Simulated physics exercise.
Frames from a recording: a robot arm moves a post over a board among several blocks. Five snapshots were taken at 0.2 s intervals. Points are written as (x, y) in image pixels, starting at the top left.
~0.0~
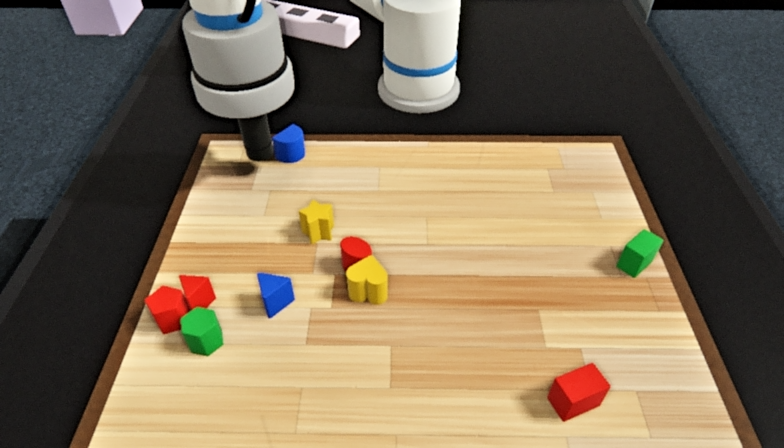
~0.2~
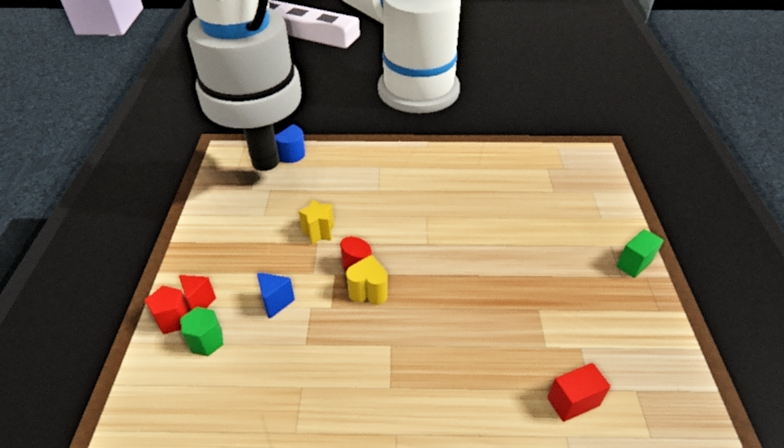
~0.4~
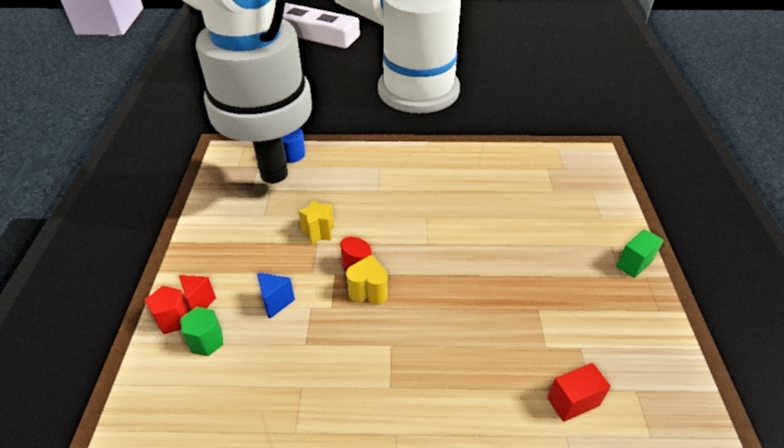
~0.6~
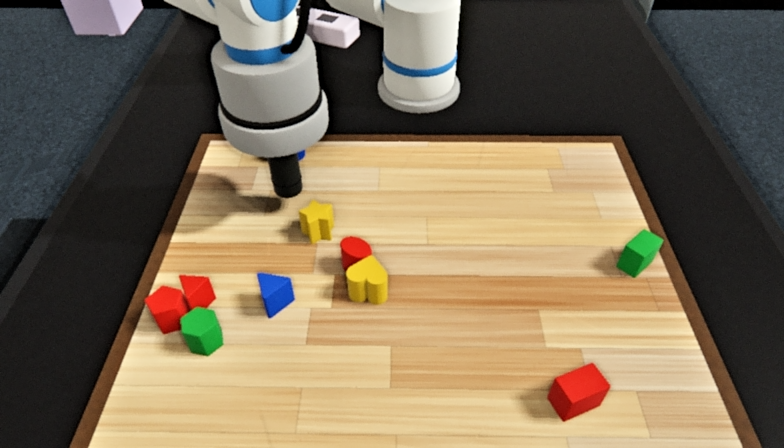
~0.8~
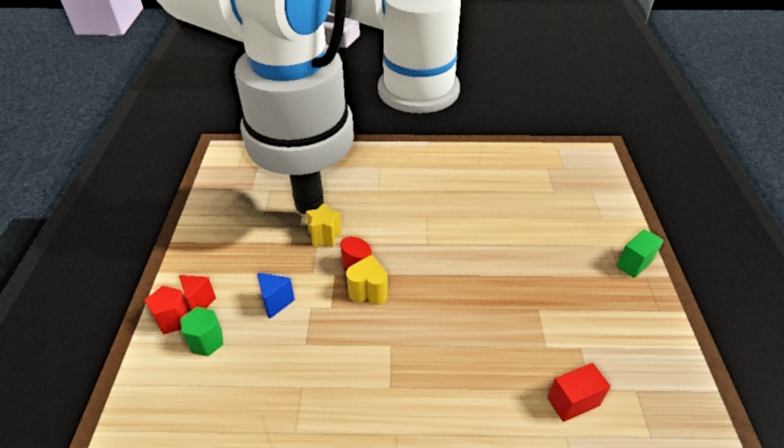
A robot arm moved its black post down and to the right across a wooden board of colored blocks, then nudged the yellow star slightly while the other blocks stayed still.
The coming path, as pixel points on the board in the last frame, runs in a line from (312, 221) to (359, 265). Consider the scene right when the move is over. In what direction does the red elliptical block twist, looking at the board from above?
Direction: Anticlockwise.
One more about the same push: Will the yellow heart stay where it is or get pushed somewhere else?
Here's my answer: The yellow heart gets displaced.
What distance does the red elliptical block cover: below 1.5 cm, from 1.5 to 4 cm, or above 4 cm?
Over 4 cm.
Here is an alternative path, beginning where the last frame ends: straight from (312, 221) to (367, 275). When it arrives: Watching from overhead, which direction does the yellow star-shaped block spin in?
My prediction: CW.
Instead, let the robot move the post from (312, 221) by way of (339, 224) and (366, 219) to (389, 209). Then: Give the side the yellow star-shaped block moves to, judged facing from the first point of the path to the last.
Goes right.
The first path, step by step. Halfway along, post (332, 227); yellow star-shaped block (343, 239); red elliptical block (369, 255), turned 25° anticlockwise; yellow heart (375, 277), turned 40° clockwise.
At the end, post (358, 249); blue triangular block still; yellow star-shaped block (364, 265), turned 20° clockwise; red elliptical block (390, 275), turned 60° anticlockwise; yellow heart (395, 302), turned 70° clockwise.
